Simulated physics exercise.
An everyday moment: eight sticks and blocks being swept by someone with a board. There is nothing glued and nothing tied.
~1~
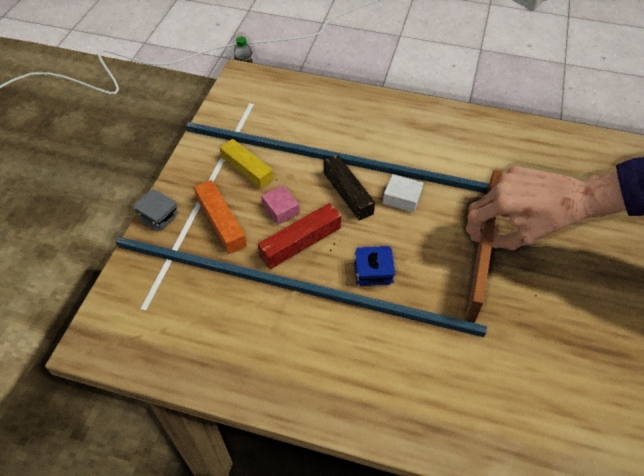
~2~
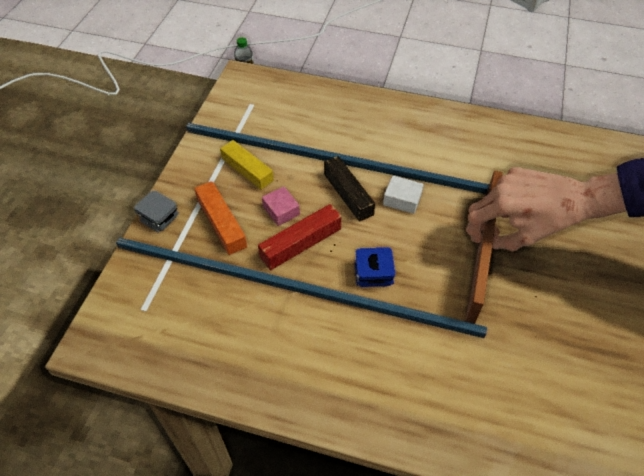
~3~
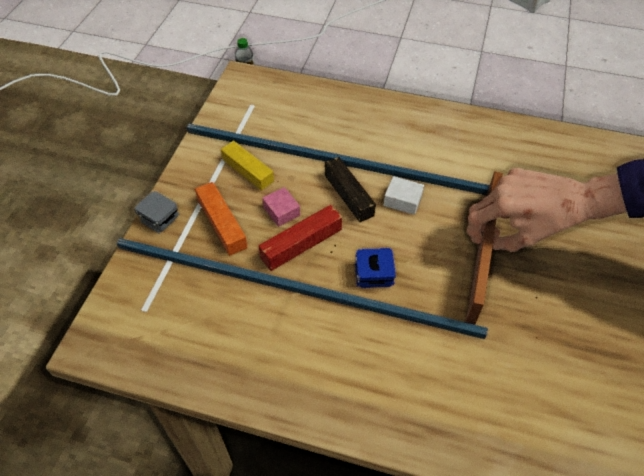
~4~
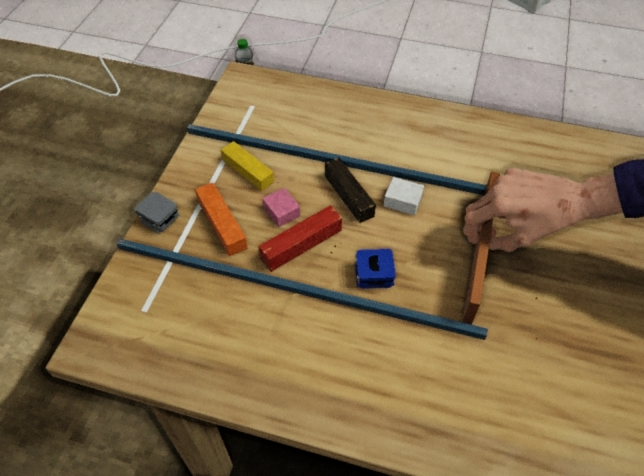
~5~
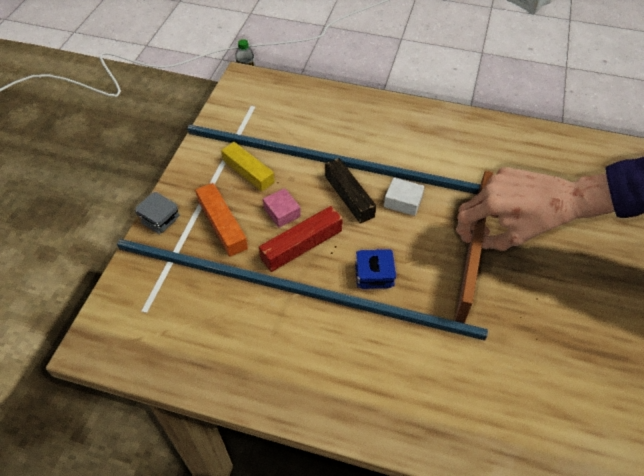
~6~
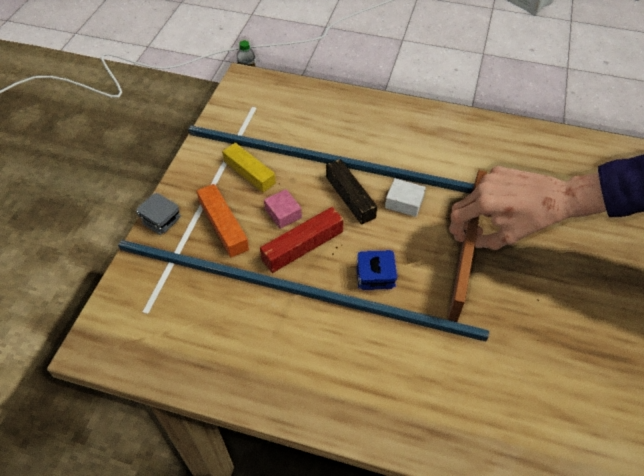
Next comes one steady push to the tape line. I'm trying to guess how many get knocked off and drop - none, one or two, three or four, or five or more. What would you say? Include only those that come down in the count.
I expect three or else four of them will drop off.
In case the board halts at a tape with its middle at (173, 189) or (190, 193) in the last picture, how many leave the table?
Counts per try: 6 and 5.
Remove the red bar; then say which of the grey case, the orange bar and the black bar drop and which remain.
Note: Grey case is off by the end; orange bar is on by the end; black bar is on by the end.
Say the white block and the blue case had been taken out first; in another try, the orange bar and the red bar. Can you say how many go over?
Count of fallen: 1 / 0.
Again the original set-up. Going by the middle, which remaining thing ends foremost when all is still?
Result: The red bar.
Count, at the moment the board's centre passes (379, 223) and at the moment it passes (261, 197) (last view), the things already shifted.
The first count is 3, and then it's 8.
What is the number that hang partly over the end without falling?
My count gives 2.
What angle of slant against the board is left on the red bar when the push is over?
Roughly 10° out of line.
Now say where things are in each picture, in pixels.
Grey case (157, 211); orange bar (220, 216); yellow bar (246, 163); board (485, 243); tape (205, 193), in the first picture.
Orange bar (220, 217); blue case (375, 269), in the second picture.
Yellow bar (247, 165); black bar (349, 189), in the third picture.
Grey case (158, 213); pink block (282, 207), in the fourth picture.
Orange bar (221, 219); white block (404, 197), in the fifth picture.
Grey case (160, 214); orange bar (222, 220); yellow bar (249, 167); board (468, 243); tape (207, 197), in the sixth picture.
Soon after, none off yet; grey case at rest near (160, 214); orange bar at rest near (222, 220); yellow bar at rest near (249, 167).
After that, none off yet; grey case at rest near (160, 214); orange bar displaced a little near (193, 215); yellow bar displaced about its own width near (209, 152).
In the end, the number that fall off is three or four; gone, pink block, yellow bar, orange bar and grey case.
